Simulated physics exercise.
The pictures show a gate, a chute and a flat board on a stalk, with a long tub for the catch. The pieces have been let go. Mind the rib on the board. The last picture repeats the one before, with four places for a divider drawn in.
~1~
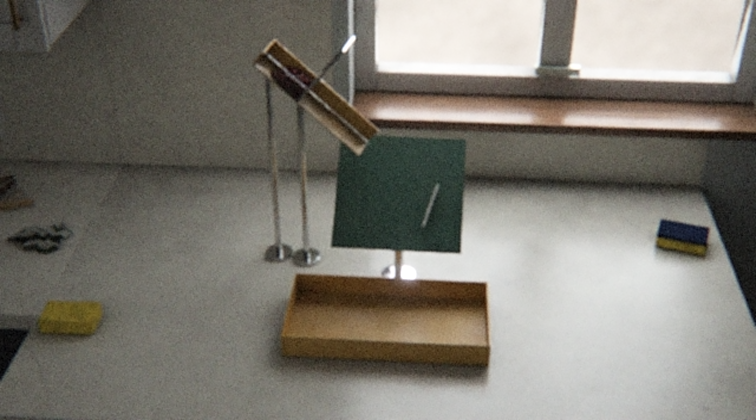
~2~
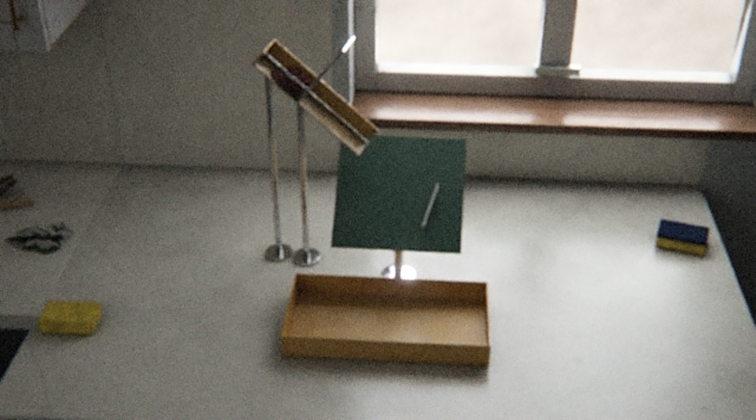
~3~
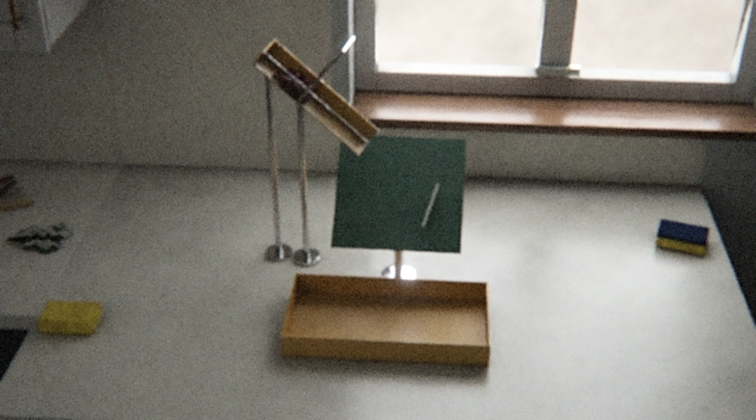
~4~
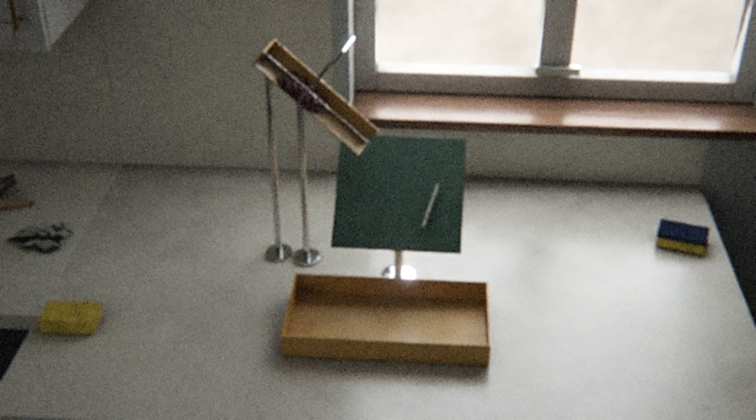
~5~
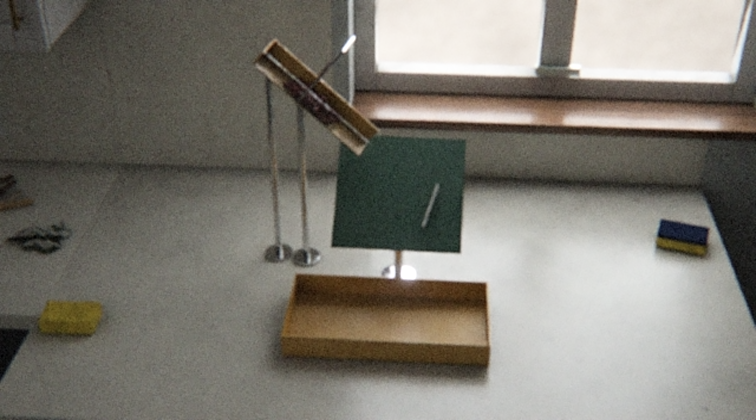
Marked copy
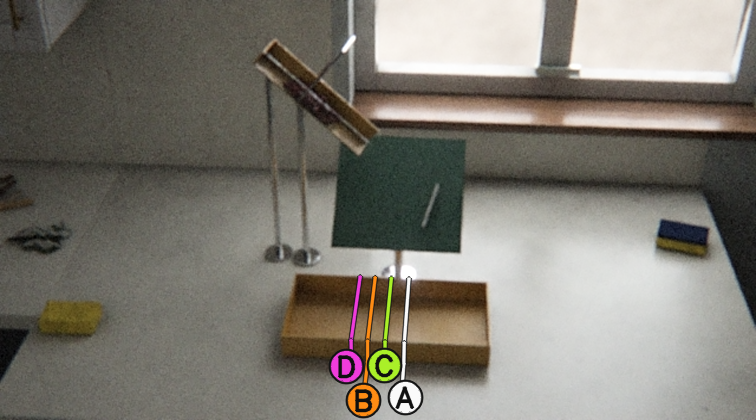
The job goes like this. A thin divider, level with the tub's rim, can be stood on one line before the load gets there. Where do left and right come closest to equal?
I would pick line A.
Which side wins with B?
Right.
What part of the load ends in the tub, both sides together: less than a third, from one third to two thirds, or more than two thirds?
It is more than two thirds.
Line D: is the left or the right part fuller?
More lands on the right.
On the marked copy, line A crosses the front rim at (404, 341); line B crosses the front rim at (367, 340); line C crosses the front rim at (385, 341); line D crosses the front rim at (351, 339).
With A, of what is caught, roughly half on the left of the divider, roughly half on the right.
With B, of what is caught, not one piece on the left of the divider, every piece on the right.
With C, of what is caught, about a tenth on the left of the divider, almost all on the right.
With D, of what is caught, not one piece on the left of the divider, every piece on the right.
